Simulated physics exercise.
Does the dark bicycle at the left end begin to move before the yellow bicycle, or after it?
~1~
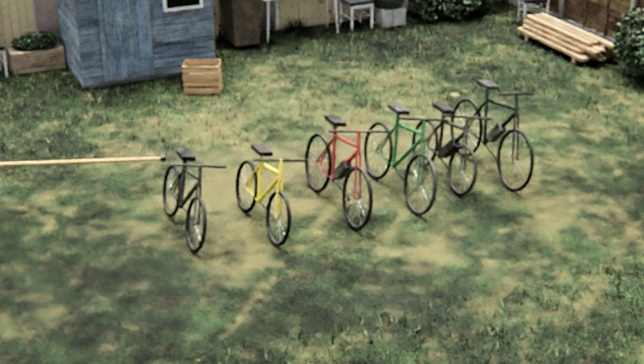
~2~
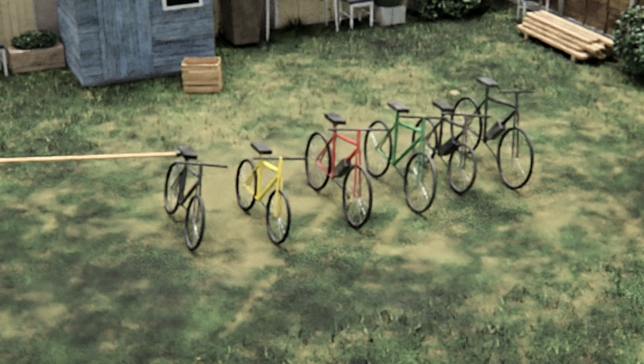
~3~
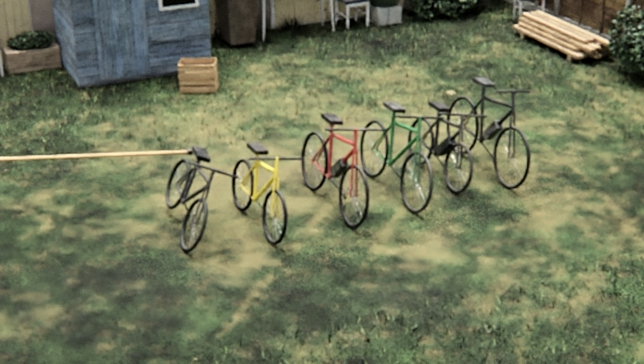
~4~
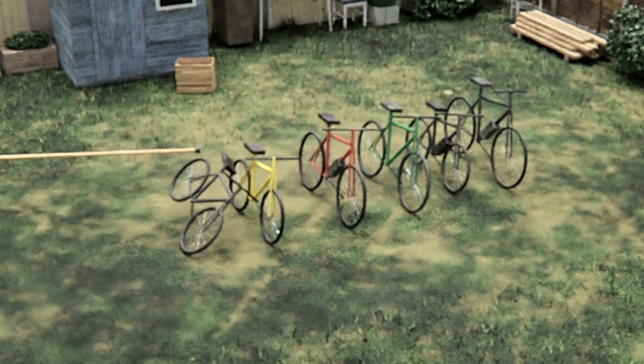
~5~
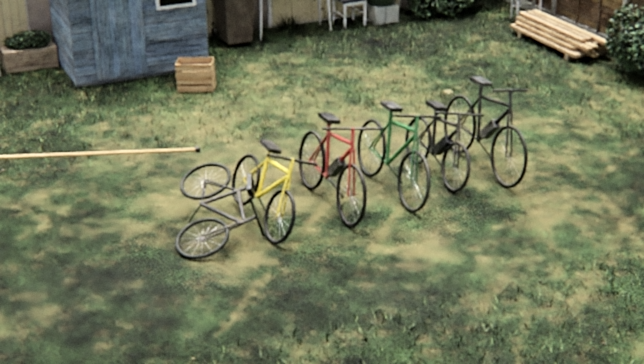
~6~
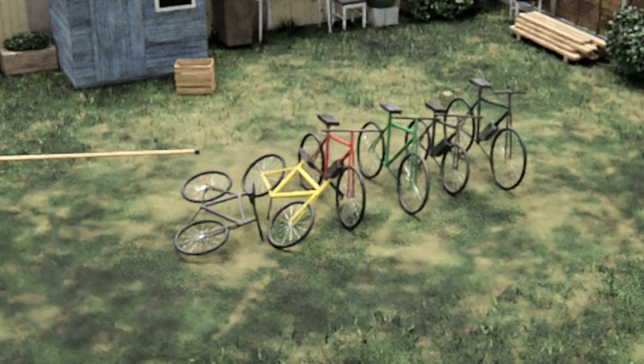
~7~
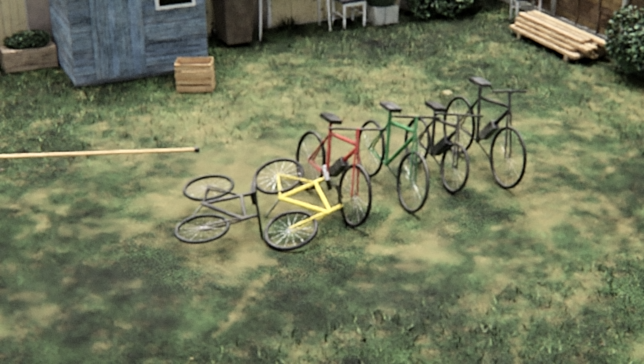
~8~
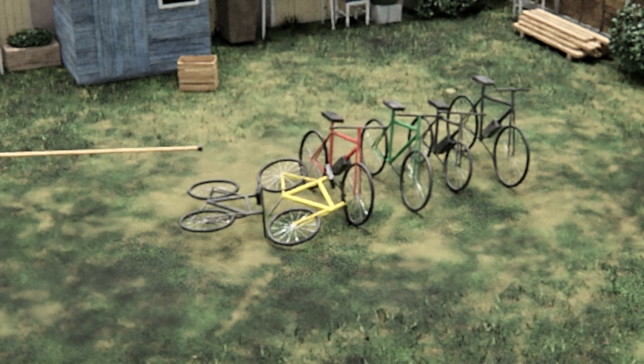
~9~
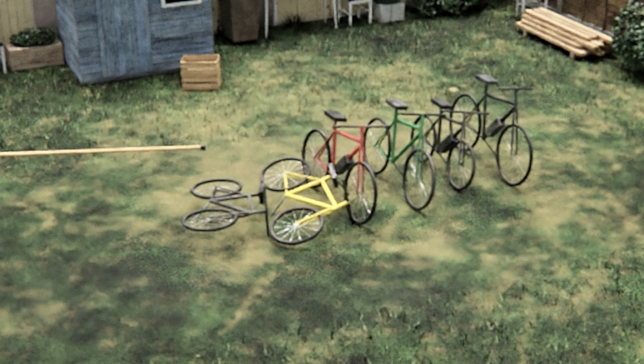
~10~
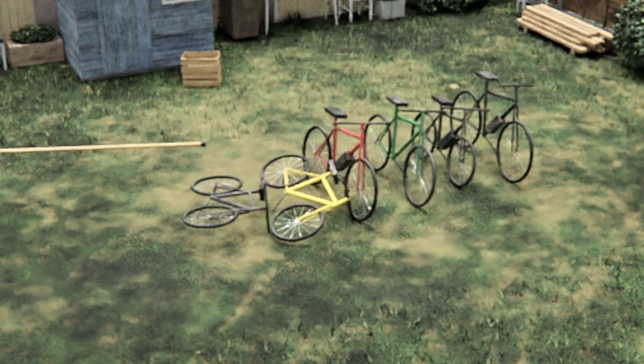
The dark bicycle at the left end moves first, starting to tip while the yellow one is still upright. The yellow bicycle only begins to lean once the dark one is well on its way down.
